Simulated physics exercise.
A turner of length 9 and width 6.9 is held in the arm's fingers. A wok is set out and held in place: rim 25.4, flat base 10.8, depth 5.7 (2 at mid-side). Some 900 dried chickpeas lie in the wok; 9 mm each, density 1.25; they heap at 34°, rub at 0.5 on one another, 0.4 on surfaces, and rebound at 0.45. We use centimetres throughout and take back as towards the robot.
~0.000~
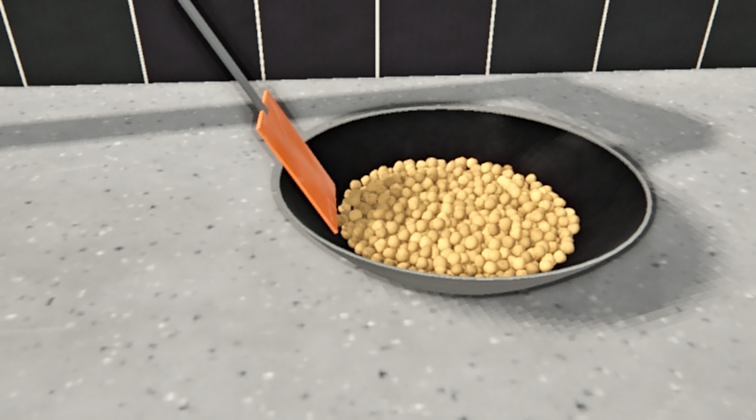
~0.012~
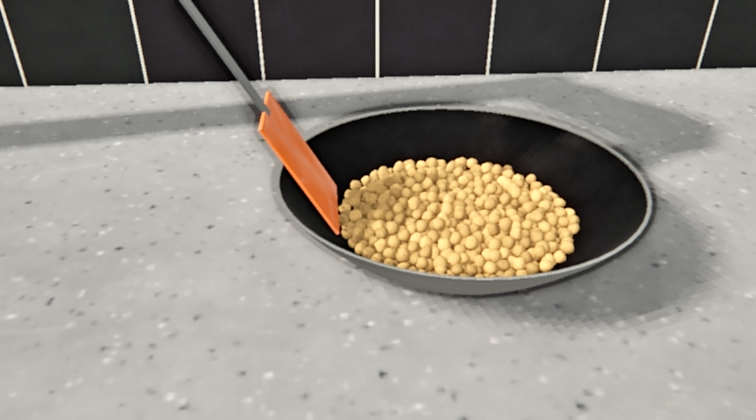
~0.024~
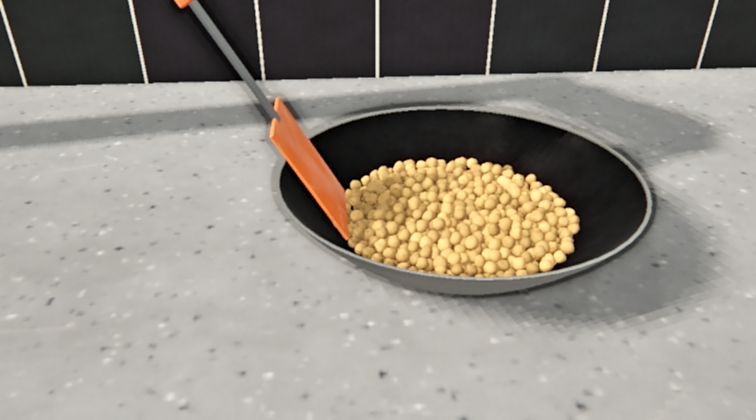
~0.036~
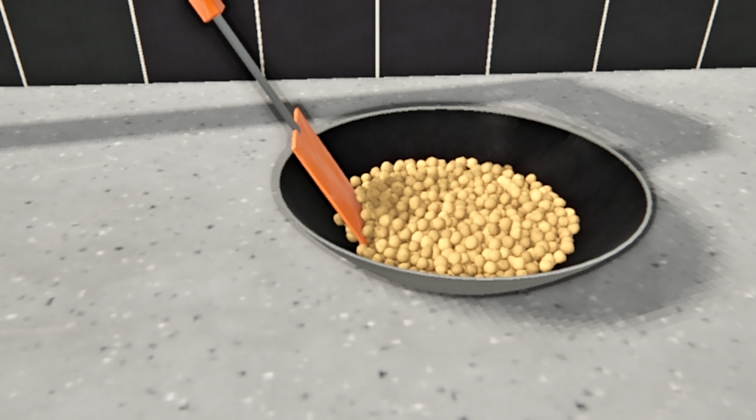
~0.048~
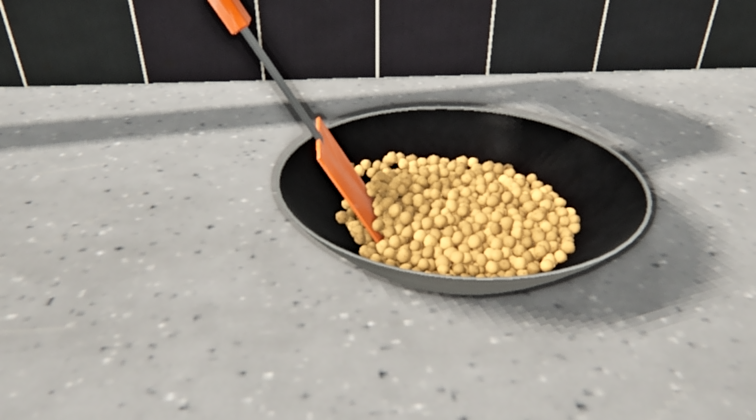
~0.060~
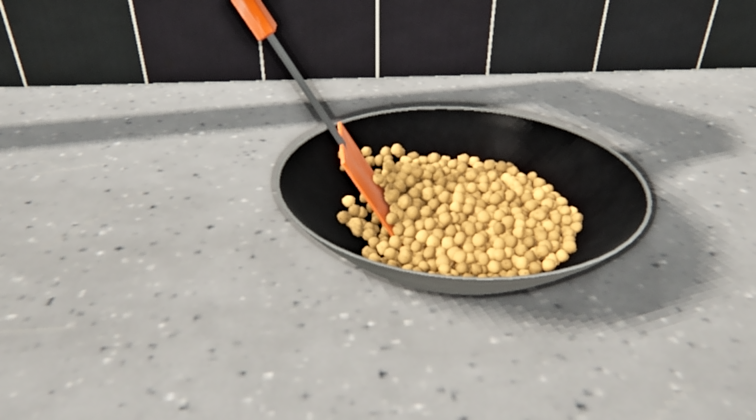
An orange turner with a dark shaft slid rightward from the left side of a black wok into a pile of dried chickpeas, pushing some together while a few ended up behind its blade.
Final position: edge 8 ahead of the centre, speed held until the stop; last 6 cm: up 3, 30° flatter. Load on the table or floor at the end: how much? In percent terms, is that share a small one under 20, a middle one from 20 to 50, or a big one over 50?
A middle one.
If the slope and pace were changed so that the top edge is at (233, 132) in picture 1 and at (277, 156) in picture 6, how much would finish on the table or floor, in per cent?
Roughly 15 percent ends up there.
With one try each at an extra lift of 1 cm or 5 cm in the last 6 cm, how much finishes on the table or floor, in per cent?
You'd get some 30 per cent with the first setting and some 35 per cent with the second.
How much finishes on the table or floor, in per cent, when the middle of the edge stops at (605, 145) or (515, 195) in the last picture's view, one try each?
Respectively some 40 and 5 percent end on the table or floor.
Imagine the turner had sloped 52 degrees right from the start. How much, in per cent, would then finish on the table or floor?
Then roughly 35 percent.
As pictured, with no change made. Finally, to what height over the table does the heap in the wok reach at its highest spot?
Near 5.5 centimetres high.
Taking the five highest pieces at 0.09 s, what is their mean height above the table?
Roughly 7 cm above the table.
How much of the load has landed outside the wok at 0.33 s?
Some 15 per cent of the load.
By 0.09 s, sloping 60°, highest piece 8 above the table; 900 in the wok.
By 0.12 s, sloping 52°, highest piece 10 above the table; 899 in the wok, 1 on the blade or in flight.
By 0.33 s, sloping 30°, highest piece 15 above the table; 585 in the wok, 124 on the table or floor, 191 on the blade or in flight.
By 1.38 s, sloping 30°, highest piece 6 above the table; 585 in the wok, 315 on the table or floor.
Final count, 585 in the wok, 315 on the table or floor. That is 35 % on the table or floor.
